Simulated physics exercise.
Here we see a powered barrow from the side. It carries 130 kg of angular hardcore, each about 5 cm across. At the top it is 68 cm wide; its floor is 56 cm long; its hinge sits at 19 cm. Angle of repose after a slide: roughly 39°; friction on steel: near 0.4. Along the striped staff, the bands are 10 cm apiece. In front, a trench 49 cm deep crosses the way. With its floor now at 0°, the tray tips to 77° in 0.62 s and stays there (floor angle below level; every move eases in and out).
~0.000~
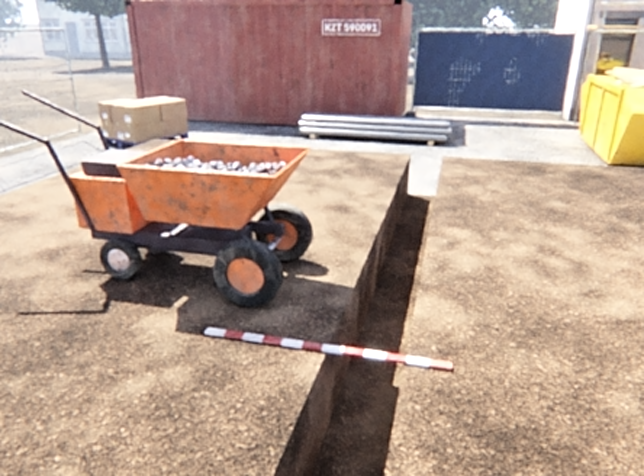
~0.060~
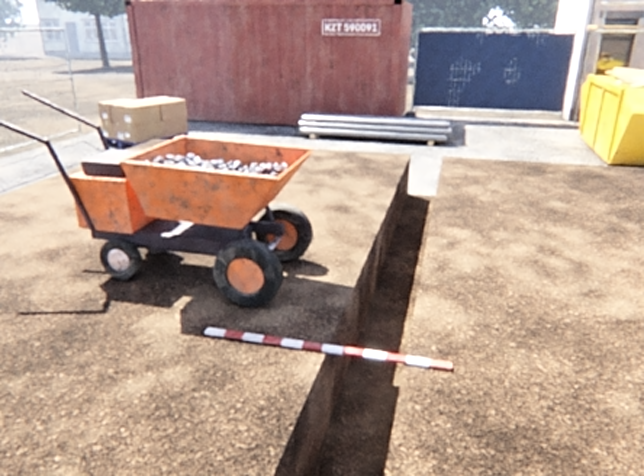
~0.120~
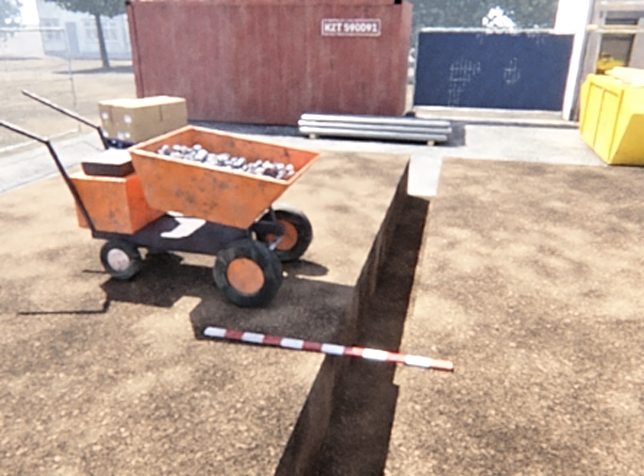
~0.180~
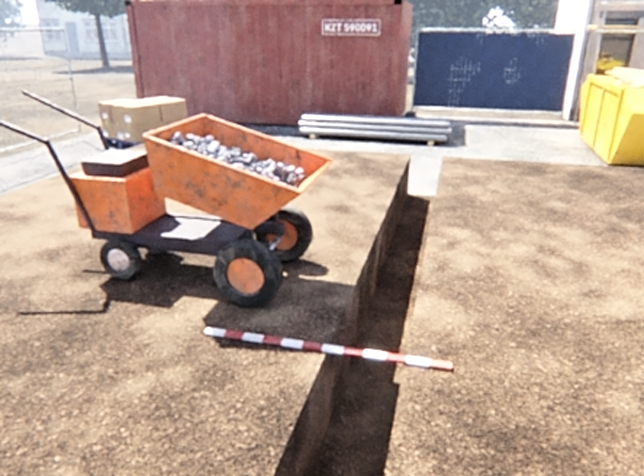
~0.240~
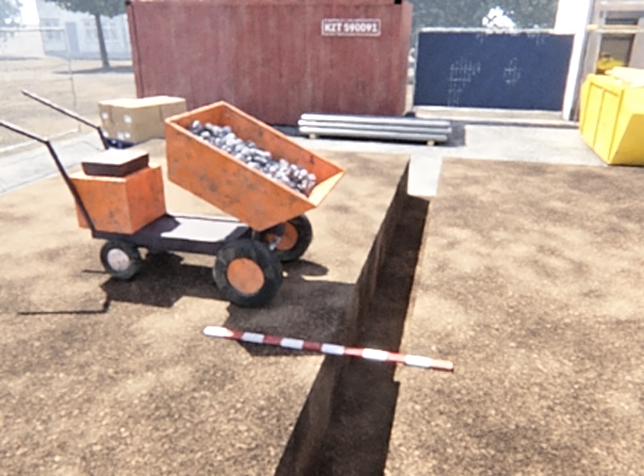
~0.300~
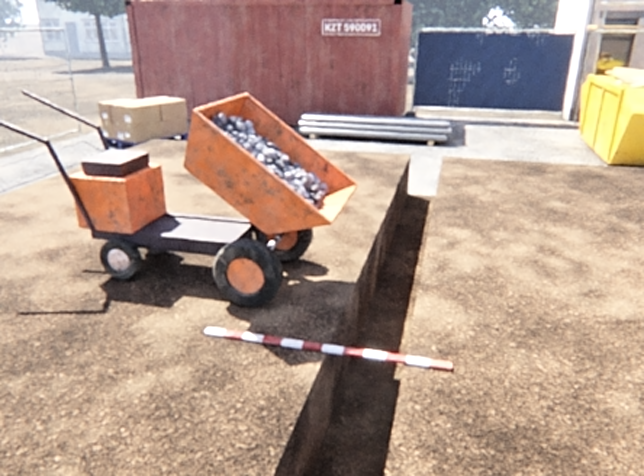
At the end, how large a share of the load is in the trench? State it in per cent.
A share of about 73 per cent.
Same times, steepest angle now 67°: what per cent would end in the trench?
Then about 50 per cent.
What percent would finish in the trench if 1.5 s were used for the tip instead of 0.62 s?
Something close to 95 per cent.
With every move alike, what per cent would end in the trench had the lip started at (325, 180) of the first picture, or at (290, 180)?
That gives roughly 15 per cent and roughly 55 per cent.
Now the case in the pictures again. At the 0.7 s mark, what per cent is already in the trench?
About 30 per cent by then.
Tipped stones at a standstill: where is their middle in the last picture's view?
I'd point to around (397, 352).
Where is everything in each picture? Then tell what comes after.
The first picture shows lip at (273, 178), floor tilted 0°, highest stones at (228, 166).
In the second picture, the tray is at 2°, its lip at (277, 179); the top of the load is at (195, 162); the stones move at 0.5 m/s on average.
The third picture shows lip at (287, 184), floor tilted 8°, highest stones at (189, 153); the stones move at 1.0 m/s on average.
The fourth picture shows lip at (301, 193), floor tilted 16°, highest stones at (197, 143); the stones move at 1.4 m/s on average.
The fifth picture shows lip at (317, 206), floor tilted 26°, highest stones at (212, 132); the stones move at 1.6 m/s on average.
In the sixth picture, the tray is at 37°, its lip at (331, 223); the top of the load is at (233, 123); the stones move at 1.7 m/s on average.
After 0.5 s the floor is at 64°; 100 % in the tray; the foremost stones are at (348, 242).
After 0.7 s the floor is at 77°; 67 % in the tray, 30 % in the trench, 4 % past the trench; the foremost stones are at (428, 303).
After 1.1 s the floor is at 77°; 14 % in the tray, 58 % in the trench, 28 % past the trench; the foremost stones are at (599, 319).
After 3.0 s the floor is at 77°; 0 % in the tray, 73 % in the trench, 27 % past the trench; the foremost stones are past the picture's edge.
